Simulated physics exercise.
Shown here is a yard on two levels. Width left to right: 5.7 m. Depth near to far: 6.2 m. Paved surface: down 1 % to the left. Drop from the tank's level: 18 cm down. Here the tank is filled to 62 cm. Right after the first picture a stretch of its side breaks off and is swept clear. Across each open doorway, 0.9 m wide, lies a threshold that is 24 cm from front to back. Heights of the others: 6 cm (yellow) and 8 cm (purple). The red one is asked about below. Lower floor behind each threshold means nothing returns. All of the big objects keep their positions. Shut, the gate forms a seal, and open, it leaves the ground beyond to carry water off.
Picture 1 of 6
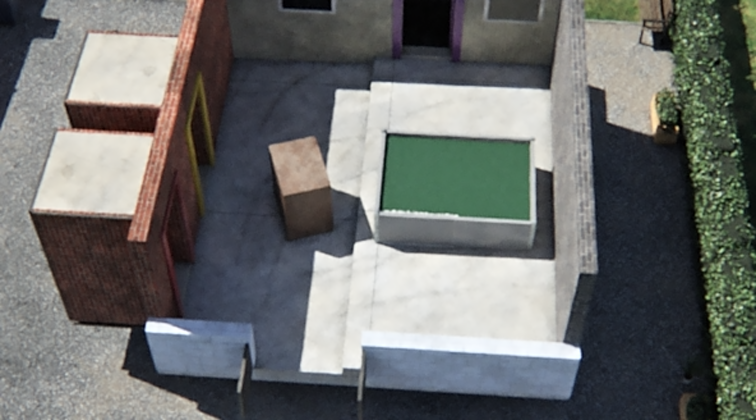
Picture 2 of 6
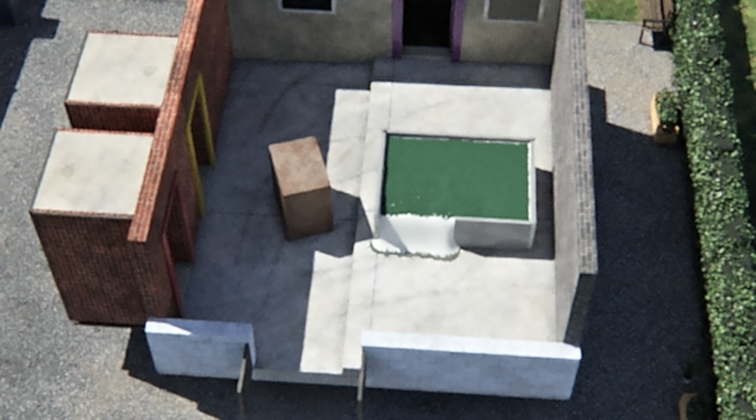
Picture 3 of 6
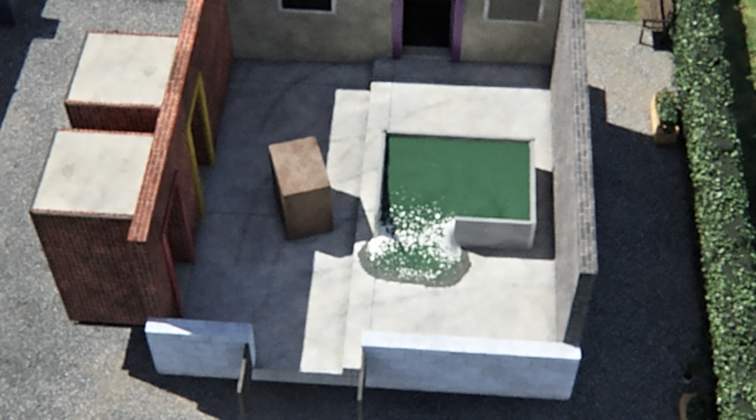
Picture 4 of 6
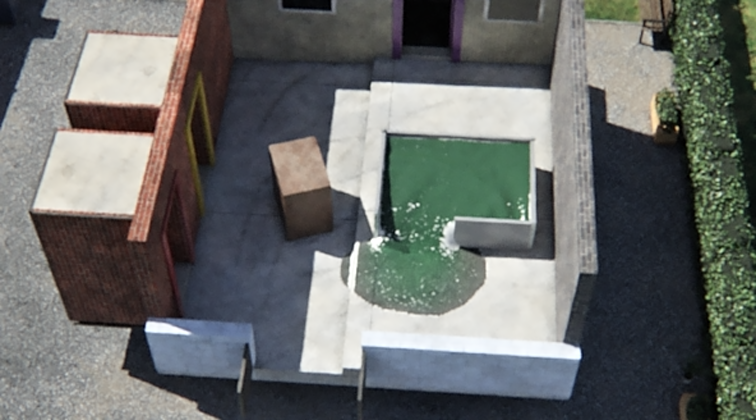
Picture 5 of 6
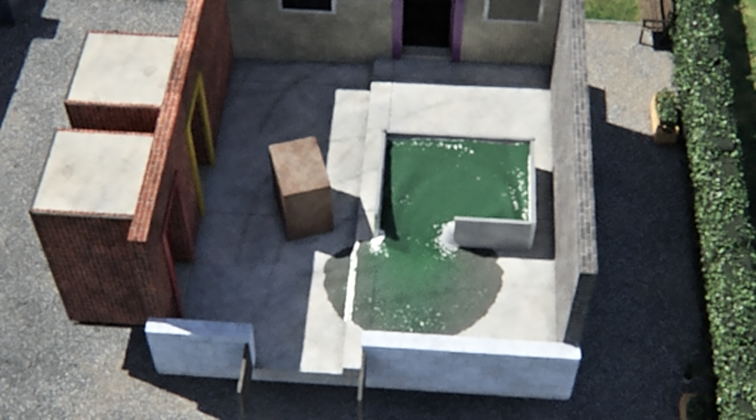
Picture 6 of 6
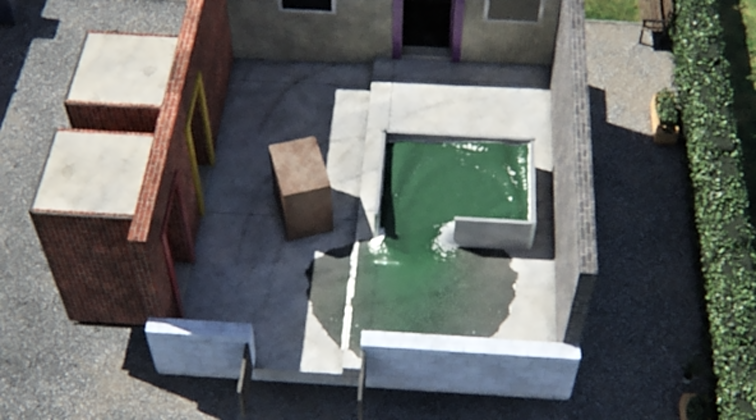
Green water pouring through a gap in a raised tank's front wall, splashing down and spreading across a pale paved yard.
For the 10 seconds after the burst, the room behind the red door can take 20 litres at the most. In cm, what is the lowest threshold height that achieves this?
About 7.5 cm.
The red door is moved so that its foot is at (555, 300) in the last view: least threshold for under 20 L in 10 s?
Roughly 9.5 cm.
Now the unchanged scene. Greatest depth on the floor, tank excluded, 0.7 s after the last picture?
About 36 cm.
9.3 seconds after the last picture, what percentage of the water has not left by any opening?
Remaining share: Around 64 %.
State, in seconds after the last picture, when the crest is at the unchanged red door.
Peak: Close to 5.5 s.
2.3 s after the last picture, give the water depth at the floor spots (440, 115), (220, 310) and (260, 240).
The depths come to about 0, 4 and 0 cm.
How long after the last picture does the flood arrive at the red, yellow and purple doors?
Times: Red 1.8 s, yellow 3.2 s, purple 5.0 s.
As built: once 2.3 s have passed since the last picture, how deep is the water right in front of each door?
Depth at red 8 cm, at yellow 0 cm, at purple 0 cm.
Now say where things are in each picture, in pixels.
The tank at (456, 178) is whole and still, 62 cm deep; the red door at (178, 250) is dry, in the first picture.
The front is at (387, 253), 0.2 m from the gap at (416, 234); 0.2 m2 of floor is wet, 62 cm left at the back, in the second picture.
Water pours out at (416, 235) and has run 0.8 m, to (427, 284); about 10 cm deep outside, 62 cm at the back, in the third picture.
Water pours out at (416, 235) and has run 1.3 m, to (402, 308); about 7 cm deep outside, 62 cm at the back, in the fourth picture.
The front is at a hidden place, 1.9 m from the gap at (416, 235); 3.5 m2 of floor is wet, 56 cm left at the back, in the fifth picture.
Water pours out at (416, 235) and has run 2.1 m, to a hidden place; about 5 cm deep outside, 52 cm at the back; the red door at (178, 250), 3.7 m from the gap, is still 2.1 m from the nearest water, in the sixth picture.
Then, 0.7 s after the last picture water covers 25 % of the floor, deepest (36 cm) near (403, 356); it has not reached the red door.
Then, 2.3 s after the last picture water covers 35 % of the floor, deepest (28 cm) near (550, 365); 8 cm at the red door, 0 litres in over its 6 cm threshold.
Then, 9.3 s after the last picture water covers 85 % of the floor, deepest (10 cm) near (175, 349); 7 cm at the red door, 38 litres in over its 6 cm threshold.
At the red door as built, the water peaked near 10 cm, 5.3 s after the last picture.
Run again over the same 10 s with other heights there, 26 litres in over 7 cm, 13 litres over 8.5 cm. The limit of 20 litres is kept from about 7.5 cm up.
